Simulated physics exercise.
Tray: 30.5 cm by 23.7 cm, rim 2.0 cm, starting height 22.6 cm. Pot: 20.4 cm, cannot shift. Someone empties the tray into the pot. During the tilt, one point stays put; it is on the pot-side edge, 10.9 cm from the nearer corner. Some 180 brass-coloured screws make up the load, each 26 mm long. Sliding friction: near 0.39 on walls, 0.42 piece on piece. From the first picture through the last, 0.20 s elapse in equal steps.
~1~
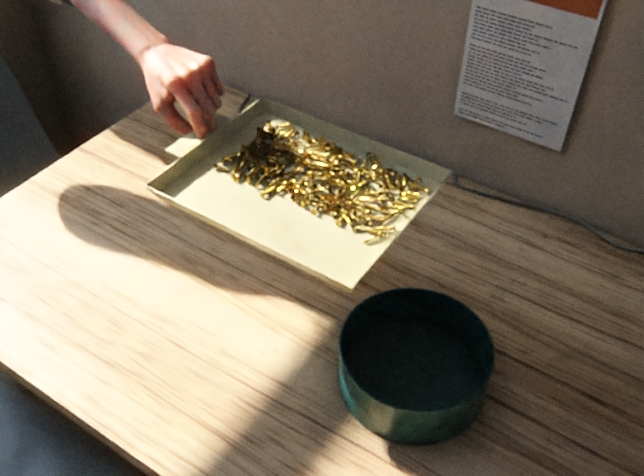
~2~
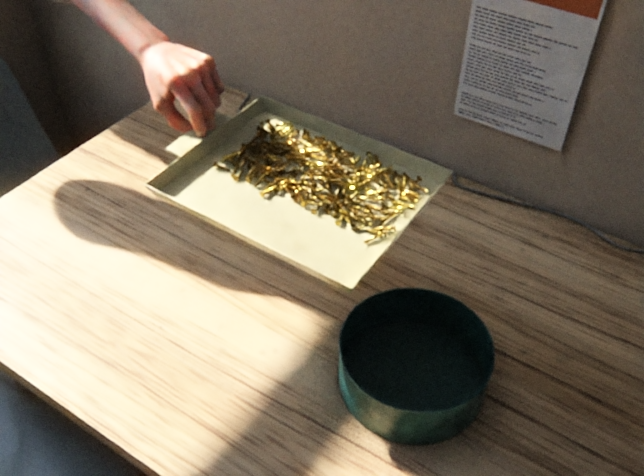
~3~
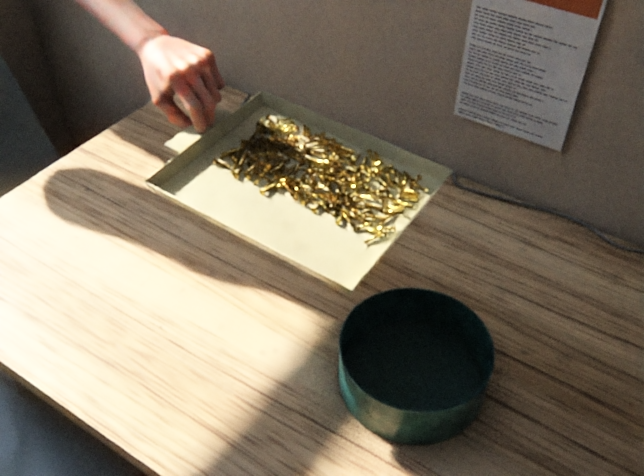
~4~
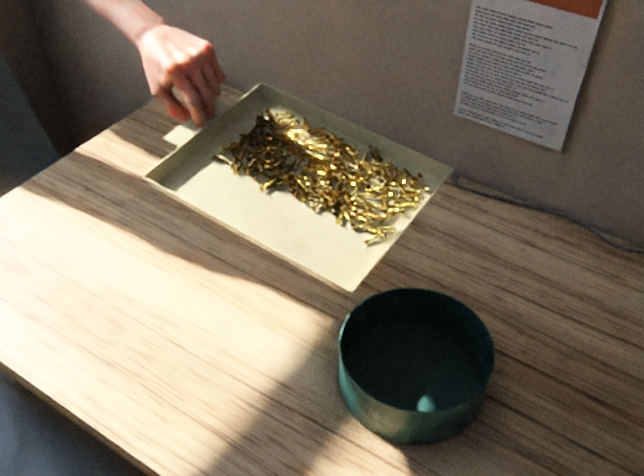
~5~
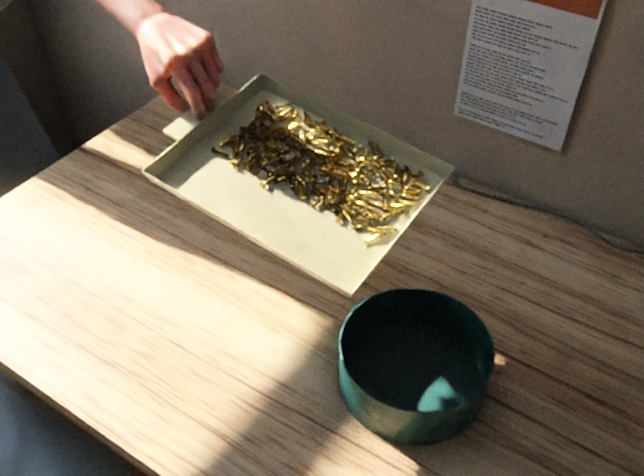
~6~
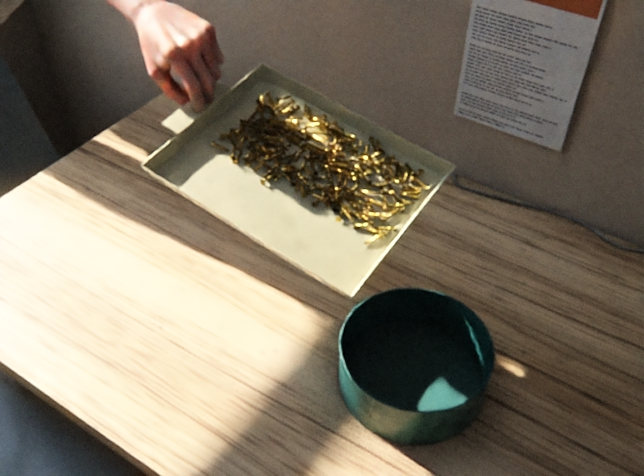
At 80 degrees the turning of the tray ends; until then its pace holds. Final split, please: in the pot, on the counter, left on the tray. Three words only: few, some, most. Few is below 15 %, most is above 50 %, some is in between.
Pot - most, counter - some, left on the tray - few.
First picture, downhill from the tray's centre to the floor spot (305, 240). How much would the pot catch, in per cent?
Estimate: Near 40 per cent.
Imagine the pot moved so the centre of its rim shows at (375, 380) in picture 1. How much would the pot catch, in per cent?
Roughly 100 per cent.
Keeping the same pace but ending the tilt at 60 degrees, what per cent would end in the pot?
Share in the pot: Around 40 %.
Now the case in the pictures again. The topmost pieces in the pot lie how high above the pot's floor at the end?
I'd put it at close to 2.0 centimetres.
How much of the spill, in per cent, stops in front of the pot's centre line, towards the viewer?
About 100 percent of the spill.
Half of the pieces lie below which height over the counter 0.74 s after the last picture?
Some 18 cm.
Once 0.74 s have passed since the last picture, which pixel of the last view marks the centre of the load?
Load centre: About (363, 313) px.
Then, 0.44 s after the last picture, tilt 44 degrees; the tray holds 100 %, the pot 0 %.
Then, 0.74 s after the last picture, tilt 66 degrees; the tray holds 45 %, the pot 10 %.
Then, 1.13 s after the last picture, tilt 80 degrees; the tray holds 5 %, the pot 55 %.
In the end, pot 55 %, counter 40 %, tray 0 %.
